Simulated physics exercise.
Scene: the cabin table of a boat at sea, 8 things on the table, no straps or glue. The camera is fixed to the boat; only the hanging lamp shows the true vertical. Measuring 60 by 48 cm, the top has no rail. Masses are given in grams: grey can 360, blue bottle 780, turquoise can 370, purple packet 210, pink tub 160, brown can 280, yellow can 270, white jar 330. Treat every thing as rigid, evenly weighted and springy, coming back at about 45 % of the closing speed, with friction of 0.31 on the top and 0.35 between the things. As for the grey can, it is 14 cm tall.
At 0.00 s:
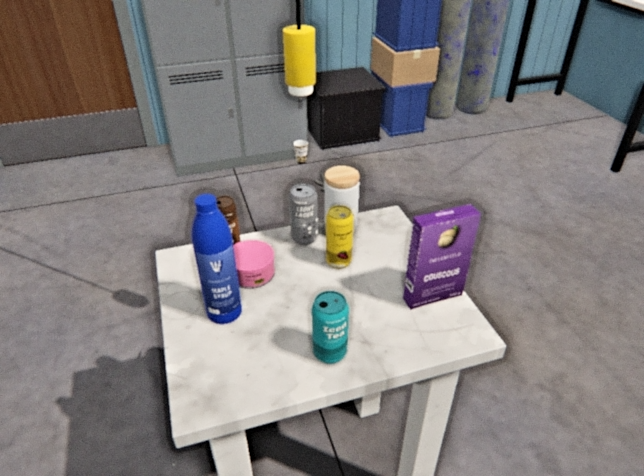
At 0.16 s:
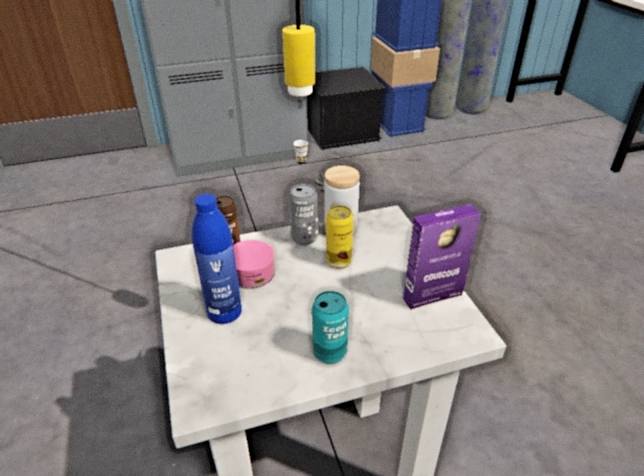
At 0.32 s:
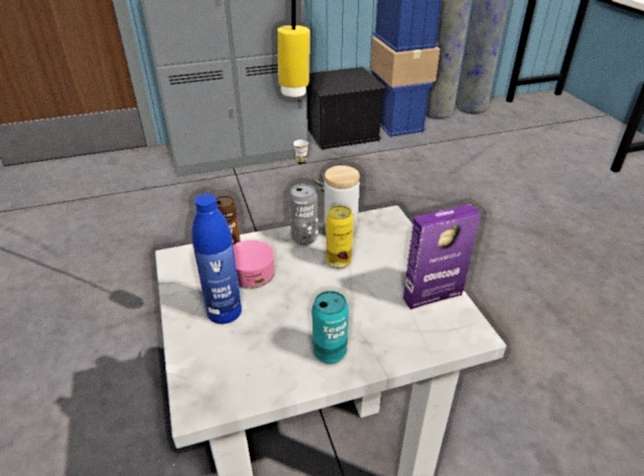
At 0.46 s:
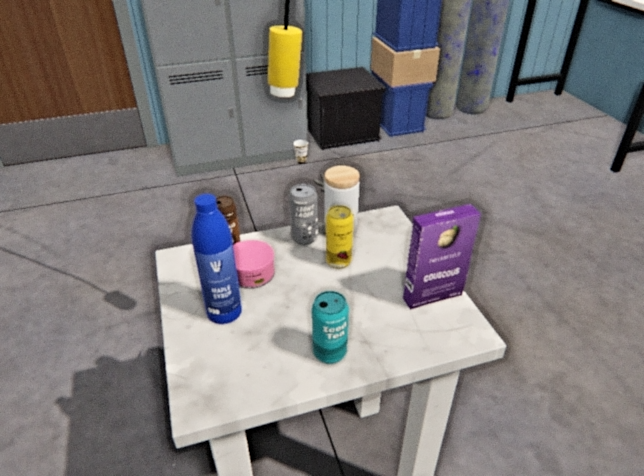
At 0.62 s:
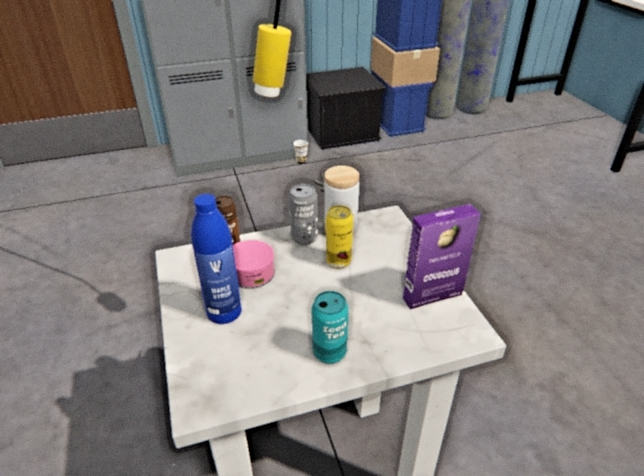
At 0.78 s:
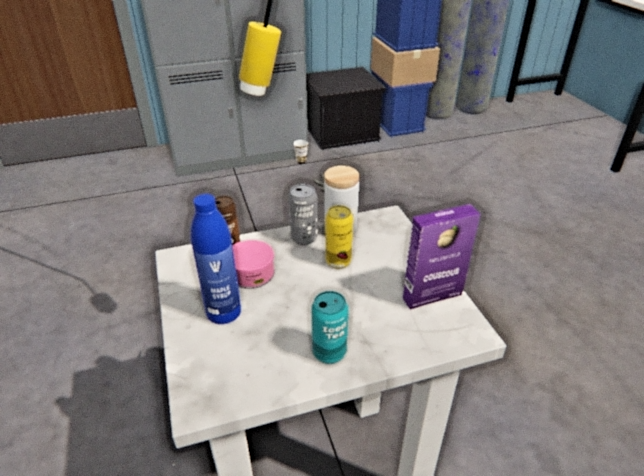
A hanging yellow lamp swings gradually to the left above the floor behind a white marble-topped table, while the grey can, blue bottle, turquoise can, purple packet, pink tub and other containers stay in place on top.
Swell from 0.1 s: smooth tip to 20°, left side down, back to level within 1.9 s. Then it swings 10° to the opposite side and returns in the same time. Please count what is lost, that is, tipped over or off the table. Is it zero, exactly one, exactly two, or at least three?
It is exactly one.
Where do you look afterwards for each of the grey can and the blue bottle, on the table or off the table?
Result: Grey can remains in bounds, blue bottle goes out of bounds.
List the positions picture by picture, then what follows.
Boat level; grey can (304, 216); blue bottle (216, 261), in the first picture.
Boat level; pink tub (251, 264), in the second picture.
Floor tilted 3°, left side down; yellow can (339, 238); white jar (341, 204), in the third picture.
Floor tilted 6°, left side down; turquoise can (330, 329); purple packet (440, 259), in the fourth picture.
Floor tilted 11°, left side down; pink tub (251, 264), in the fifth picture.
Floor tilted 16°, left side down; grey can (303, 216); blue bottle (215, 261), in the sixth picture.
Around 1.28 s, floor tilted 17°, left side down; blue bottle tipped 39° against what carries it near (162, 275); grey can shifted 4 cm near (288, 219); purple packet shifted 4 cm.
Around 1.48 s, floor tilted 11°, left side down; blue bottle now off the table; grey can shifted 6 cm near (278, 220); purple packet shifted 7 cm.
Around 1.88 s, floor tilted 1°, left side down; grey can shifted 6 cm near (277, 221); purple packet shifted 7 cm; yellow can shifted 6 cm.
Around 2.28 s, floor tilted 2°, right side down; grey can shifted 6 cm near (277, 221); purple packet shifted 7 cm; yellow can shifted 6 cm.
Finally (4.4 s), off the table, blue bottle; not toppled but over 5 cm from the start, grey can, turquoise can, purple packet, pink tub, brown can, yellow can and white jar. Final places as that camera would see them, grey can near (277, 221).
